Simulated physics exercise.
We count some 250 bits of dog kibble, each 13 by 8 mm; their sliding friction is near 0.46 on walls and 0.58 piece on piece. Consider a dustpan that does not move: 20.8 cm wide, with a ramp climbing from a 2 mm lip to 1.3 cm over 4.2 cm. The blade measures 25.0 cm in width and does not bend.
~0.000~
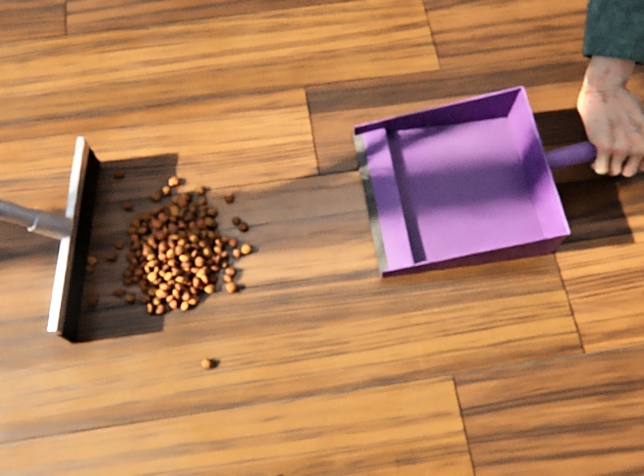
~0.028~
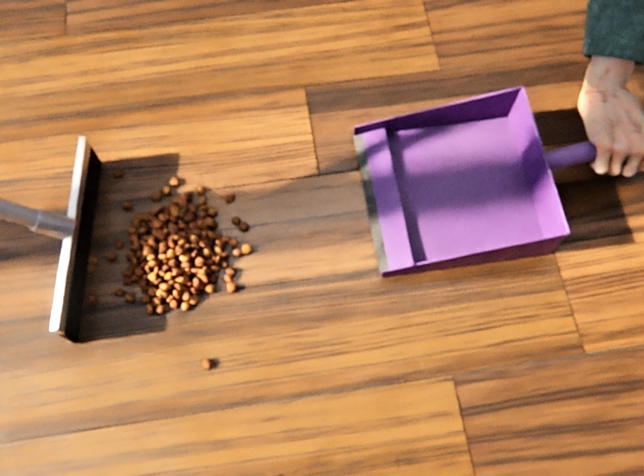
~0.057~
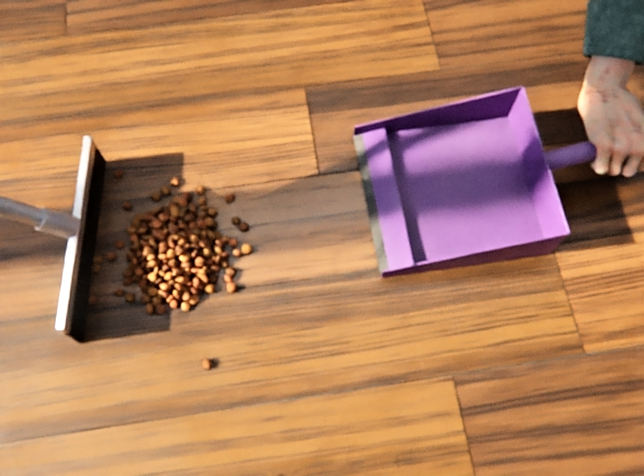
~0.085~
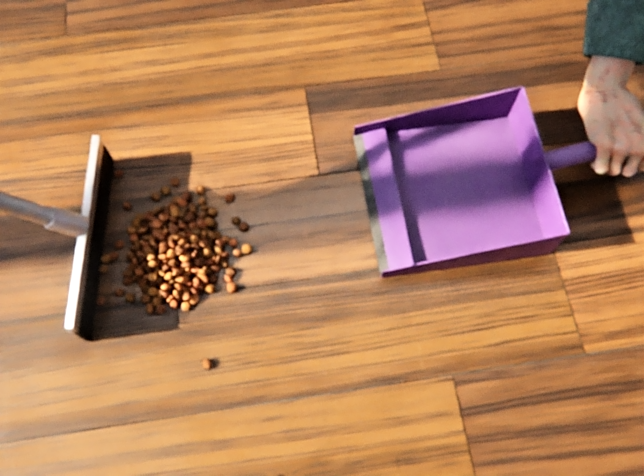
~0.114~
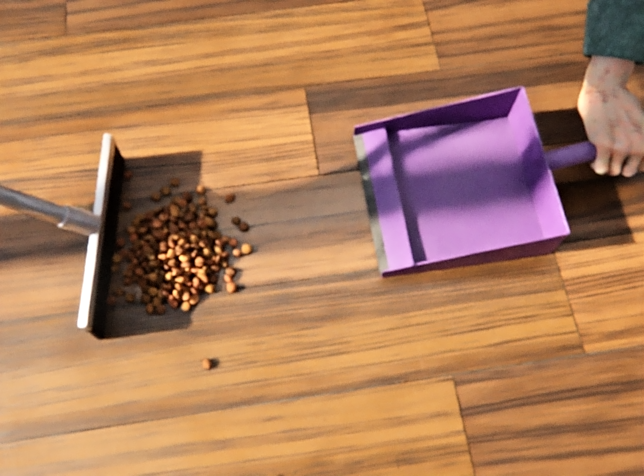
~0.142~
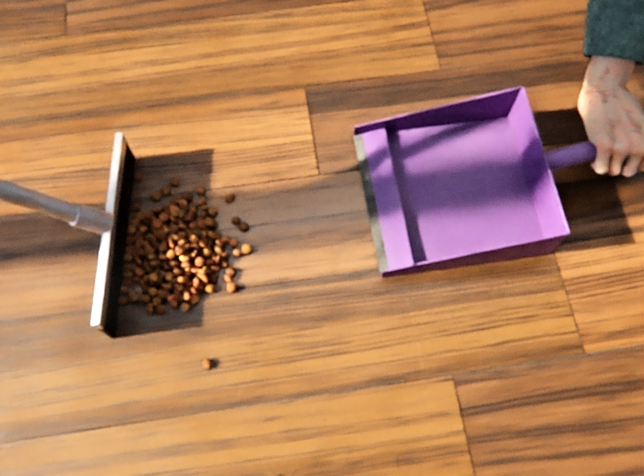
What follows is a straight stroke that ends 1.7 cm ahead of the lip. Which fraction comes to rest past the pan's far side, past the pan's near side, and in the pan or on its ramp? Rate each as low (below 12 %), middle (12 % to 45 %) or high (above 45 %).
Far side - low, near side - middle, pan - middle.
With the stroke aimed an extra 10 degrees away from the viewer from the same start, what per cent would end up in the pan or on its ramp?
Then about 25 per cent.
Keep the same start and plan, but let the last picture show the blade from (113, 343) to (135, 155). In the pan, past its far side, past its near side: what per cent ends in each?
Per cent by place - pan 20, far side 0, near side 55.
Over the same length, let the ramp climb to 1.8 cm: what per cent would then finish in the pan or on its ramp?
With that ramp, near 30 per cent.
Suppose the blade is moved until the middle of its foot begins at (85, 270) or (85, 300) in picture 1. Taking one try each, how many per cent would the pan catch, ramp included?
I'd put it near 35 per cent for the first and near 35 per cent for the second.
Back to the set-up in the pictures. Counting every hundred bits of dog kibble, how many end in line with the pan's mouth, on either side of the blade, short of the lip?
Share: Roughly 50 percent.
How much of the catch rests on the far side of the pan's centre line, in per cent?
About 40 %.
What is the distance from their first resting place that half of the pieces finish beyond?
That distance is around 24 cm.
Then, at 0.41 s, middle of the blade 18 cm from the lip; 0 % over the lip, far side 0 %, near side 15 %.
After 0.59 s, middle of the blade 9 cm from the lip; 0 % over the lip, far side 0 %, near side 15 %.
Then, at 0.89 s, middle of the blade 3 cm from the lip; 30 % over the lip, far side 0 %, near side 20 %.
At rest (1.3 s), far side 0 %, near side 20 %, pan 30 %, in front of the lip or behind the blade 50 %.
